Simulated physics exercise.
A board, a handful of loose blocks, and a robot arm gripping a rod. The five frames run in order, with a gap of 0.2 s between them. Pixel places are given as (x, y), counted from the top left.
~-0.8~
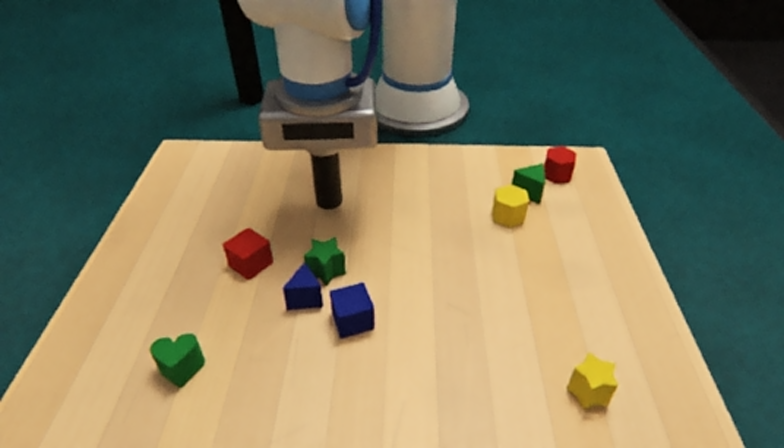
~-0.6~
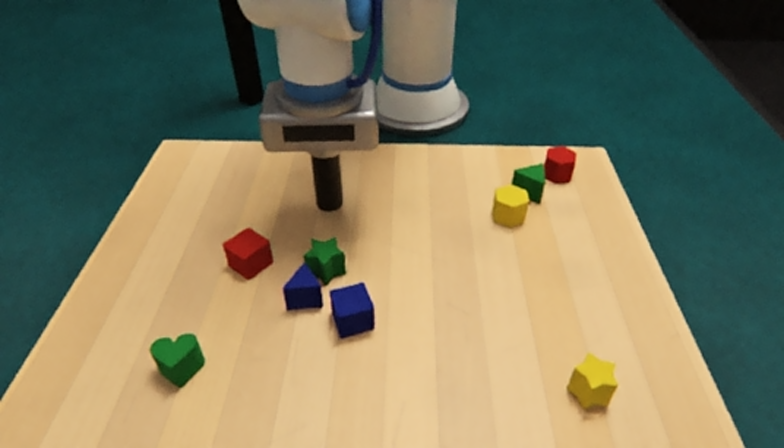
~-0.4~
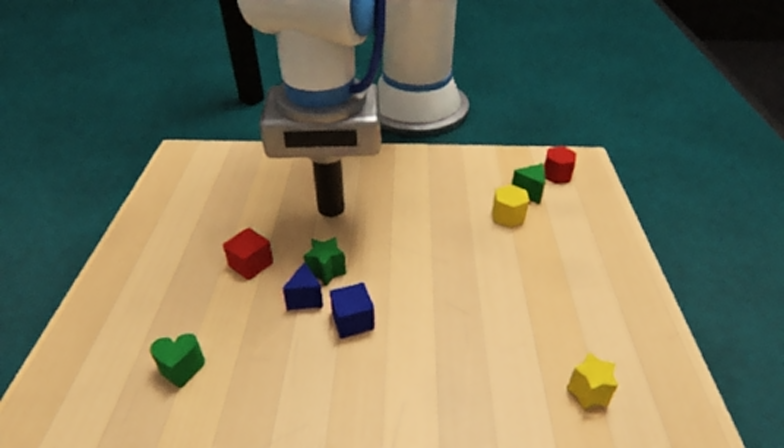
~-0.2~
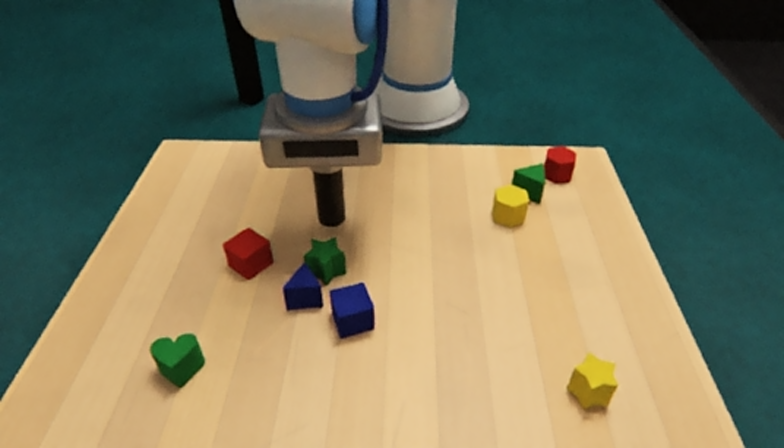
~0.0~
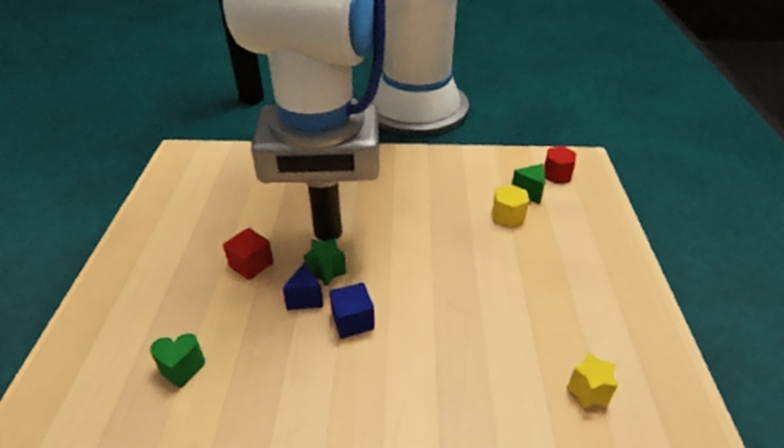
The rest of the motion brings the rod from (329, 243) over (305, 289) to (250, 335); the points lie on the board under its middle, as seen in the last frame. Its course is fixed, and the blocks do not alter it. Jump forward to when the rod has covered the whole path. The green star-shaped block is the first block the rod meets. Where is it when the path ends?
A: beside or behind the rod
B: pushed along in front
A.
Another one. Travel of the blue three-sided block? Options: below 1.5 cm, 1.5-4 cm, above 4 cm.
It ends over 4 cm away.
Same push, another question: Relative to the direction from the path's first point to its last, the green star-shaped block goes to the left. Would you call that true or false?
That claim is true.
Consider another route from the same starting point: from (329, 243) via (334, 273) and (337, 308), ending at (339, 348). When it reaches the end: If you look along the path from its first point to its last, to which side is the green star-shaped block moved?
The right.
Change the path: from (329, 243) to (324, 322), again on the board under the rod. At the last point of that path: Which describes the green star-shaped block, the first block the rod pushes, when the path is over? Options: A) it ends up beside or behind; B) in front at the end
My pick is B.
What follows on the original path. One third of the way, rod at (315, 264); blue three-sided block at (300, 298), turned 15° anticlockwise; green star-shaped block at (315, 274).
Two thirds of the way, rod at (286, 294); blue three-sided block at (297, 330), turned 50° anticlockwise; green star-shaped block at (296, 304), turned 25° anticlockwise.
At the end, rod at (247, 325); red square block unmoved; blue three-sided block at (303, 338), turned 80° anticlockwise; green star-shaped block at (282, 316), turned 65° anticlockwise; blue square block unmoved.
